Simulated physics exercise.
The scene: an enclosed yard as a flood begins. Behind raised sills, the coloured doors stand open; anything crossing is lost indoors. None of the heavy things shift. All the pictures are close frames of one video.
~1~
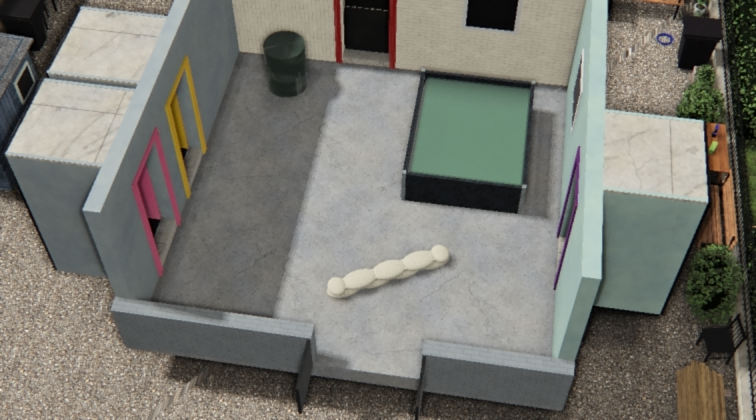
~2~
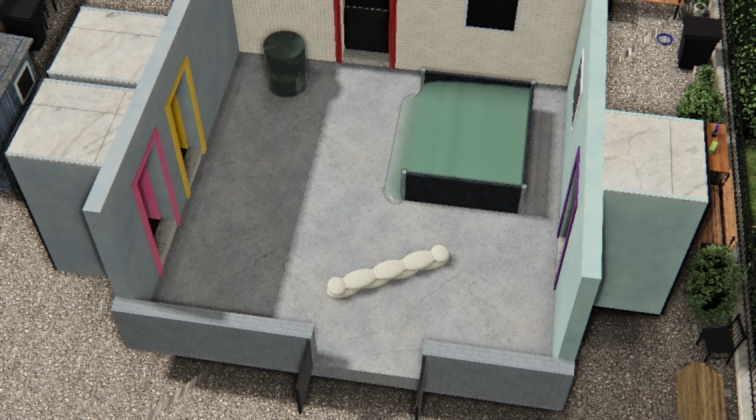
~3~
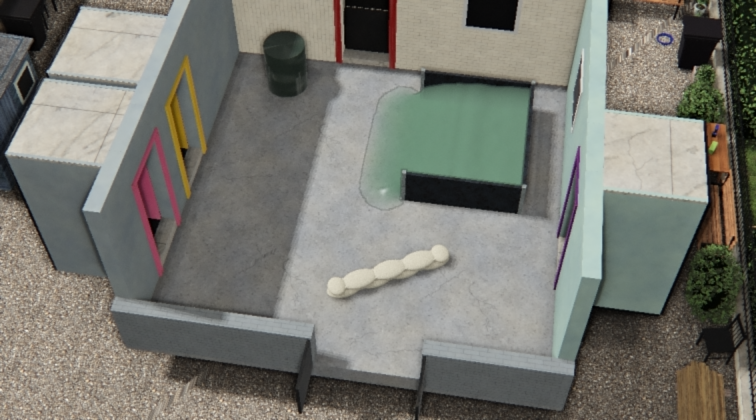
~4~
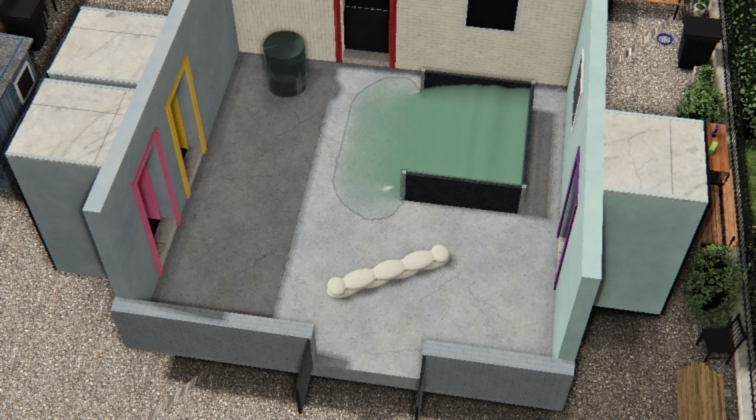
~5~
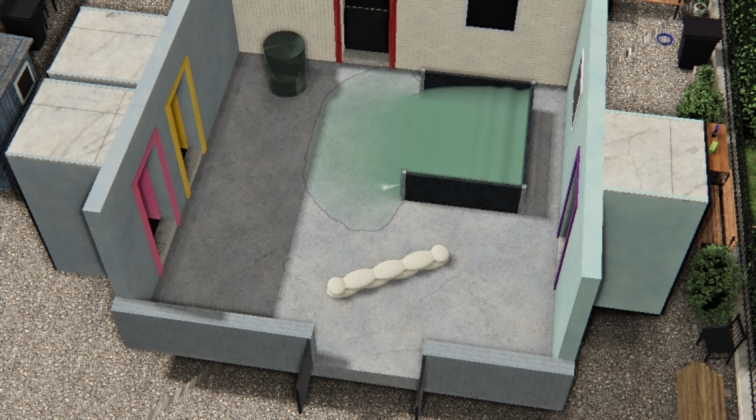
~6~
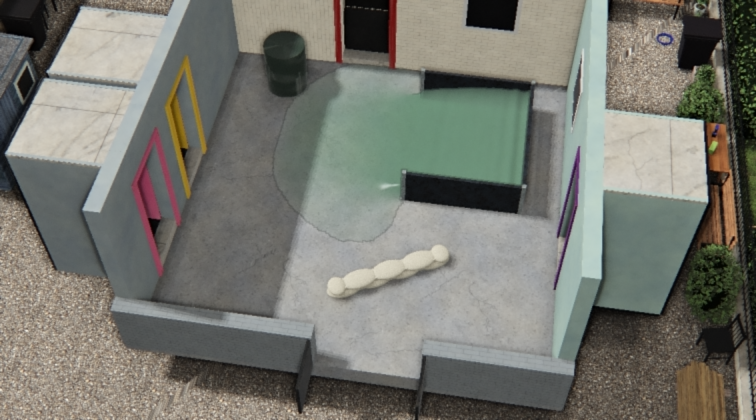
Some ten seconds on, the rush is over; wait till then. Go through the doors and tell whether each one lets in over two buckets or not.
Result: The purple door stays within two buckets of inflow, the pink door stays within two buckets of inflow, the yellow door passes two buckets of inflow, the red door stays within two buckets of inflow.
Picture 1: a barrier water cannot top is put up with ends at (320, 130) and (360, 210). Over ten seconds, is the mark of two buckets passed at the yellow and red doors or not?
Log: Yellow - safe; red - swamped.
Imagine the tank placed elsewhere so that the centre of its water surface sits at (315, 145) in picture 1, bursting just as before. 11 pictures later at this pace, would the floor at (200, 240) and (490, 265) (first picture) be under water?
The first spot is inundated and the second is left dry.
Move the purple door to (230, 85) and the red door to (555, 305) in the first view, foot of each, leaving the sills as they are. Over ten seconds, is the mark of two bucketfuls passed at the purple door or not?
Purple overflows.
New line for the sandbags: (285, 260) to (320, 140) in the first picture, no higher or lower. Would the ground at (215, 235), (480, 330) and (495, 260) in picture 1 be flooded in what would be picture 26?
Those spots come out swamped, untouched and untouched, respectively.
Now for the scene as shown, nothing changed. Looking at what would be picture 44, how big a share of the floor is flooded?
I'd guess some 80 per cent.
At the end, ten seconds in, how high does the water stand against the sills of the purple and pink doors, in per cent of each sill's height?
The first sits near 110 in a hundred and the second near 60 in a hundred.
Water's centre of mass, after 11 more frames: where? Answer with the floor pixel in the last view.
My guess is about (340, 142).
A moment on, water covers 40 % of the floor; the purple door not reached, the pink door not reached, the yellow door wet at the sill, nothing in, the red door wet at the sill, nothing in.
Next, water covers 50 % of the floor; the purple door not reached, the pink door wet at the sill, nothing in, the yellow door over two buckets in, the red door wet at the sill, nothing in.
Then, water covers 50 % of the floor; the purple door not reached, the pink door wet at the sill, nothing in, the yellow door far over two buckets in, the red door under two buckets in.
Later, water covers 80 % of the floor; the purple door not reached, the pink door wet at the sill, nothing in, the yellow door far over two buckets in, the red door under two buckets in.
In the end, water covers 95 % of the floor; the purple door wet at the sill, nothing in, the pink door wet at the sill, nothing in, the yellow door far over two buckets in, the red door under two buckets in.
